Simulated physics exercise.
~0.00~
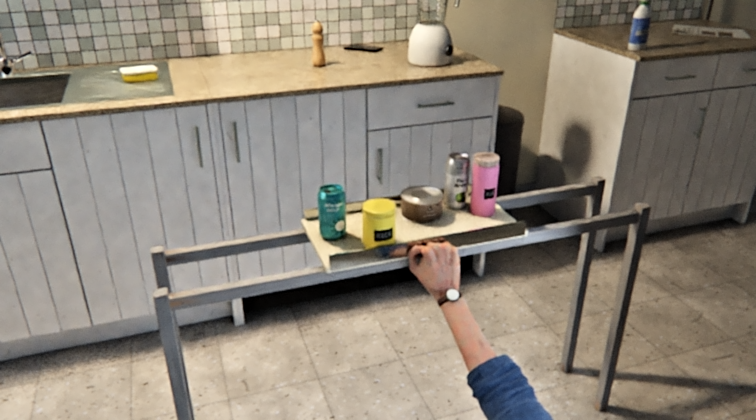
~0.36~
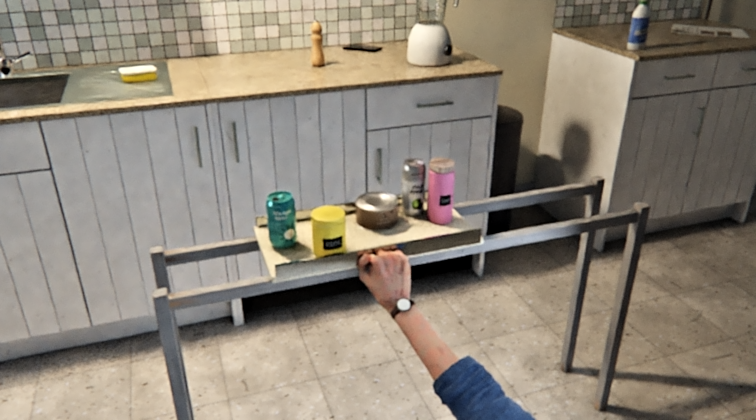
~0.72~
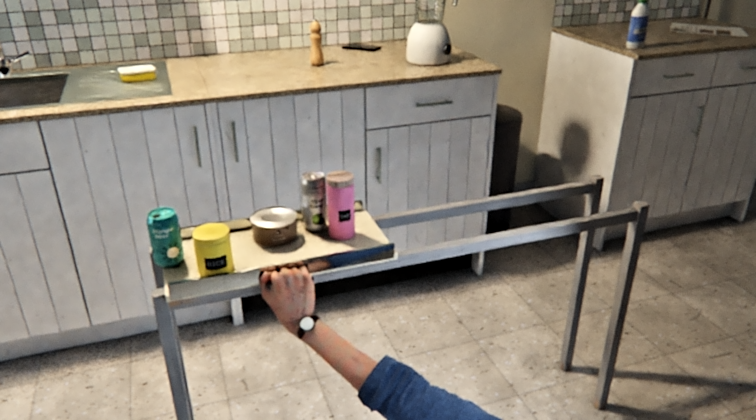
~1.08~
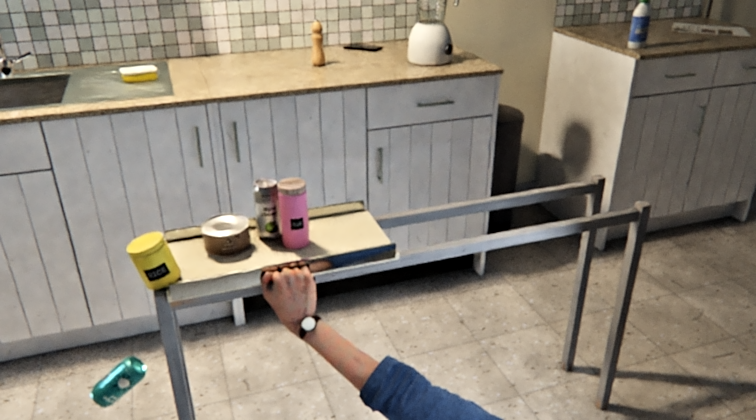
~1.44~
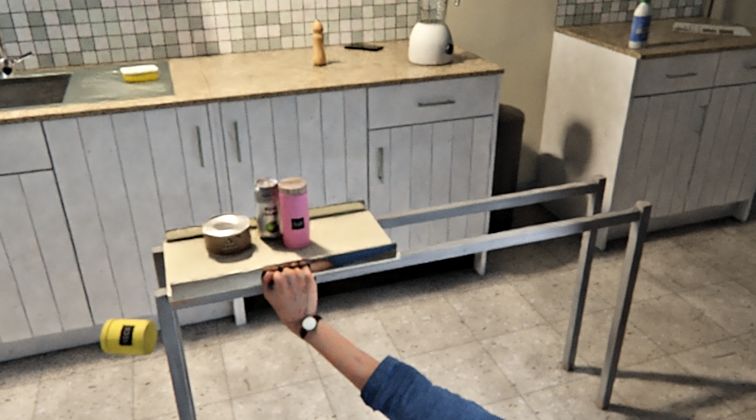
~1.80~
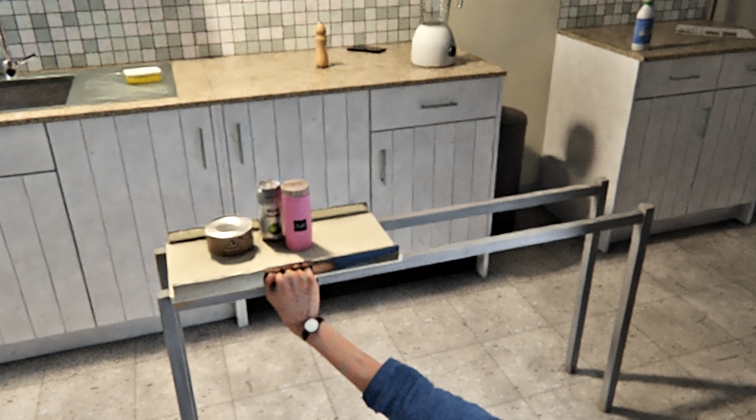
In a kitchen, a hand slid a tray of small containers left along metal rails until it stopped at the end, where the turquoise can and then the yellow jar fell off, while the brown tub, white can and pink jar stayed on.
